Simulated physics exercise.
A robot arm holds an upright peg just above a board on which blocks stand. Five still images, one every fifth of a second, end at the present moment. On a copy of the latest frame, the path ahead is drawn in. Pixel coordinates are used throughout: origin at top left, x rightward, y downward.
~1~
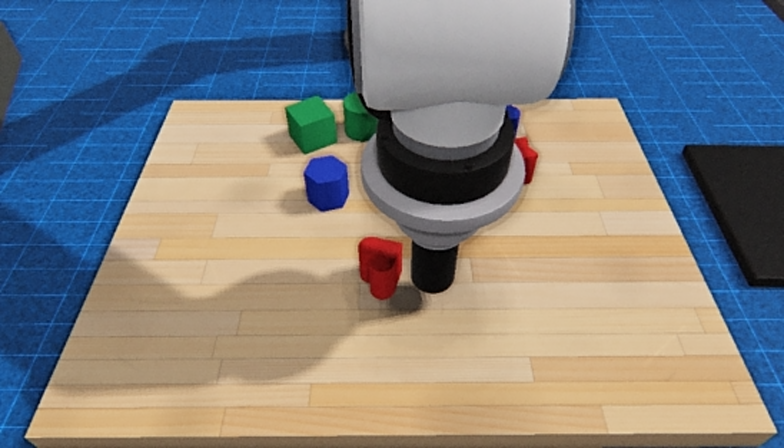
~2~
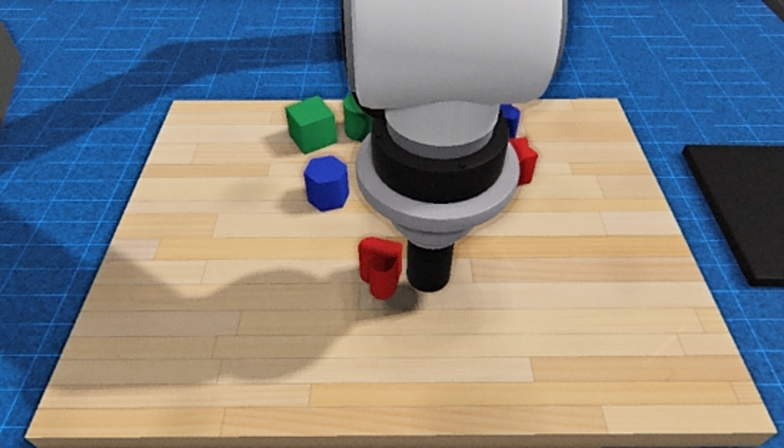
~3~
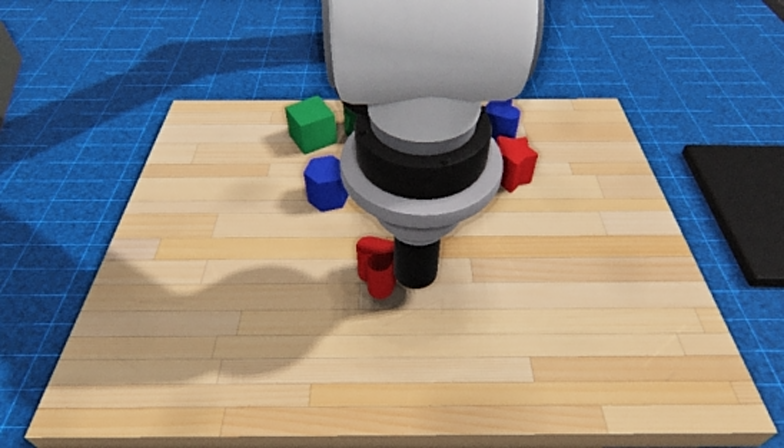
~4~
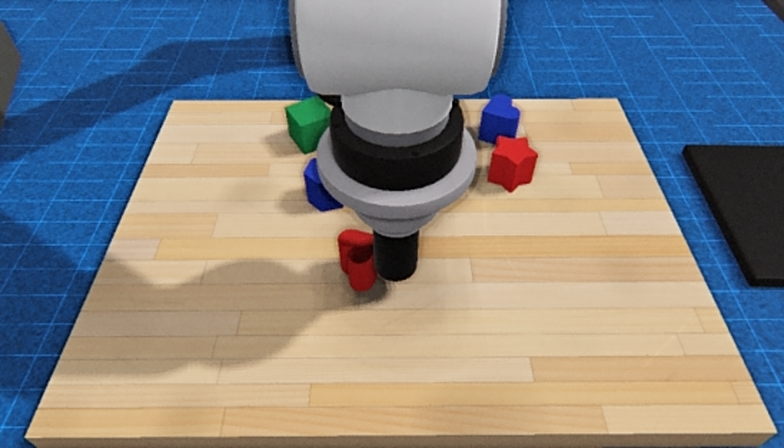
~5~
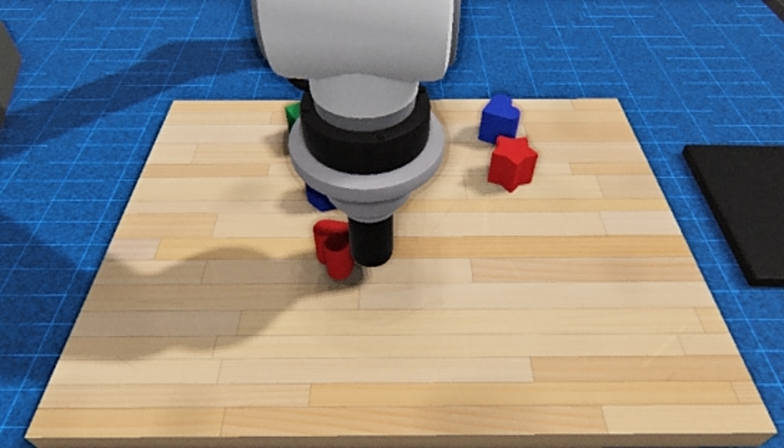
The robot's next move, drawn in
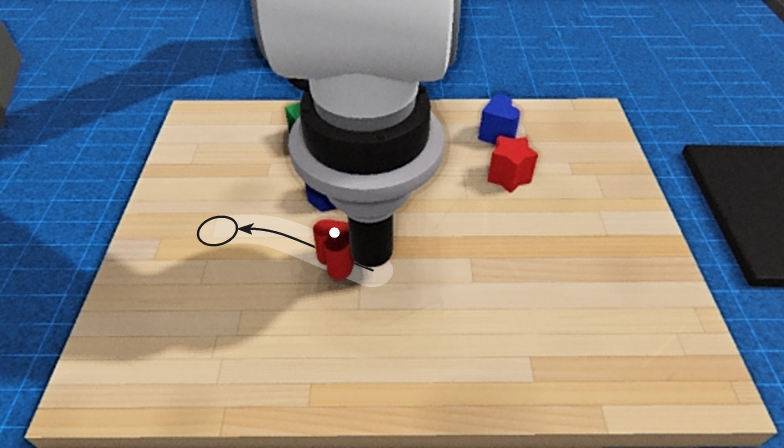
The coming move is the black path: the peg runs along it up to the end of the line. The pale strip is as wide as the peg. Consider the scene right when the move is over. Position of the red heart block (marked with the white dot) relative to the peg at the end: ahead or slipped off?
As far as I can tell, the red heart block is still leading the way in front of the peg.
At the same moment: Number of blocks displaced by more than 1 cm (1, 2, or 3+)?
One gets moved.
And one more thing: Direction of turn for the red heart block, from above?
The answer is clockwise.
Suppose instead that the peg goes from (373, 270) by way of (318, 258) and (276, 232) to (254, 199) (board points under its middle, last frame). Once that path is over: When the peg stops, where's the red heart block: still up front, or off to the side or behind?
My prediction: No longer in front.
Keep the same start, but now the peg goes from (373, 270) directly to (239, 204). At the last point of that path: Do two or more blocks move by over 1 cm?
No
The line goes from (373, 270) by way of (322, 250) and (273, 232) to (218, 231); the dot is on the red heart block.
What follows on the original path. One third of the way, peg (318, 231); red heart block (281, 213).
Two thirds of the way, peg (268, 213); red heart block (231, 196).
At the end, peg (211, 213); blue six-sided block unmoved; red heart block (181, 188), turned 30° clockwise.
